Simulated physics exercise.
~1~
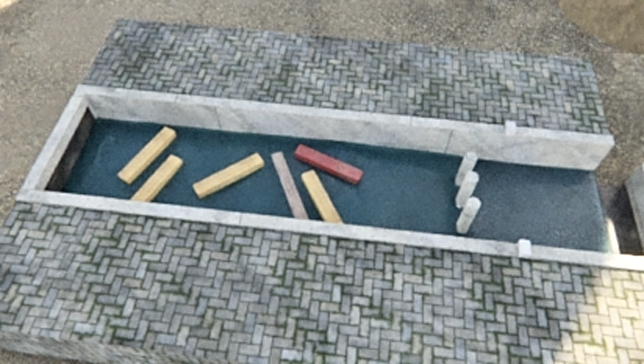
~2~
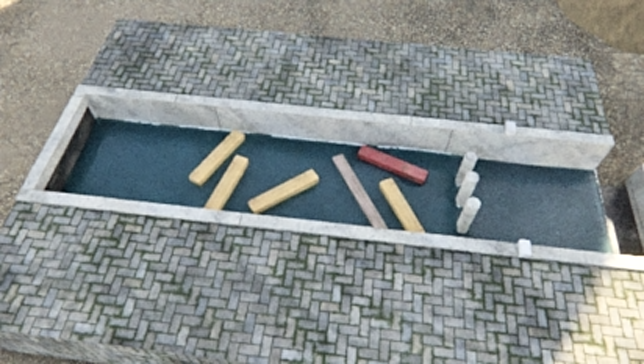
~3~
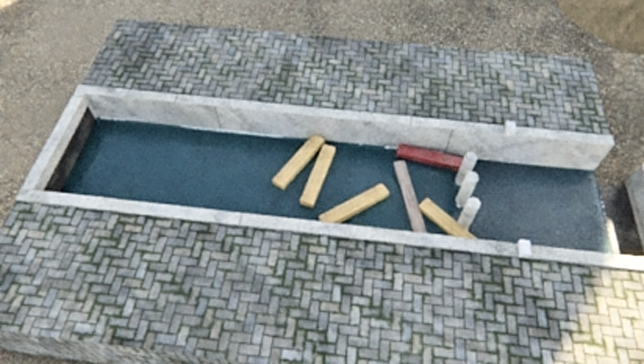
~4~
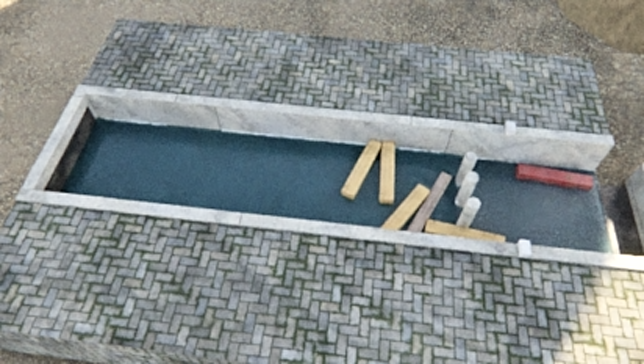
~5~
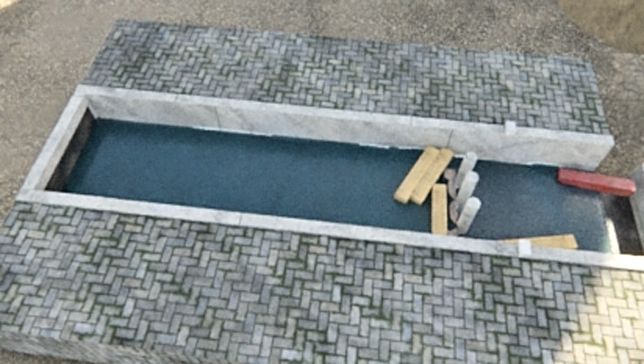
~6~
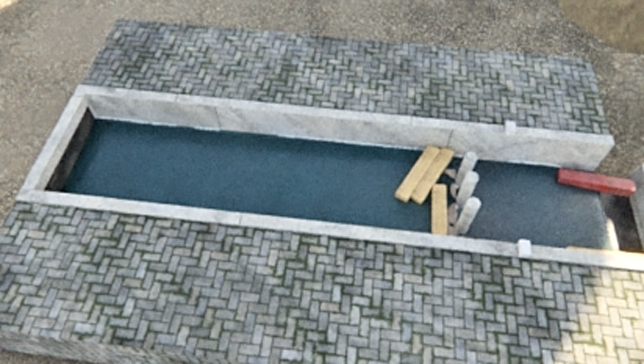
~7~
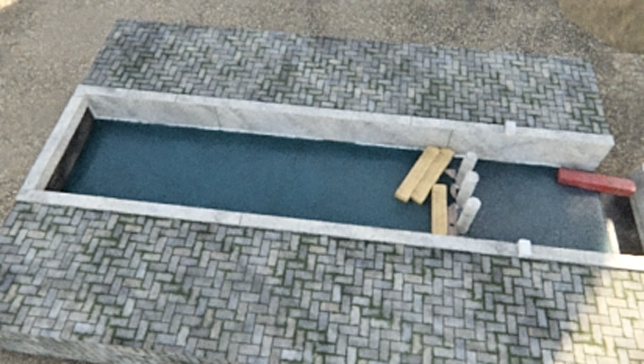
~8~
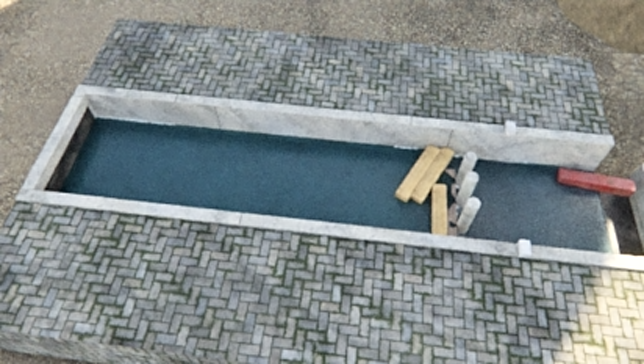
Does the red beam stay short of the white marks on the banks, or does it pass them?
The red beam passes the white marks and comes to rest near the right end of the channel.
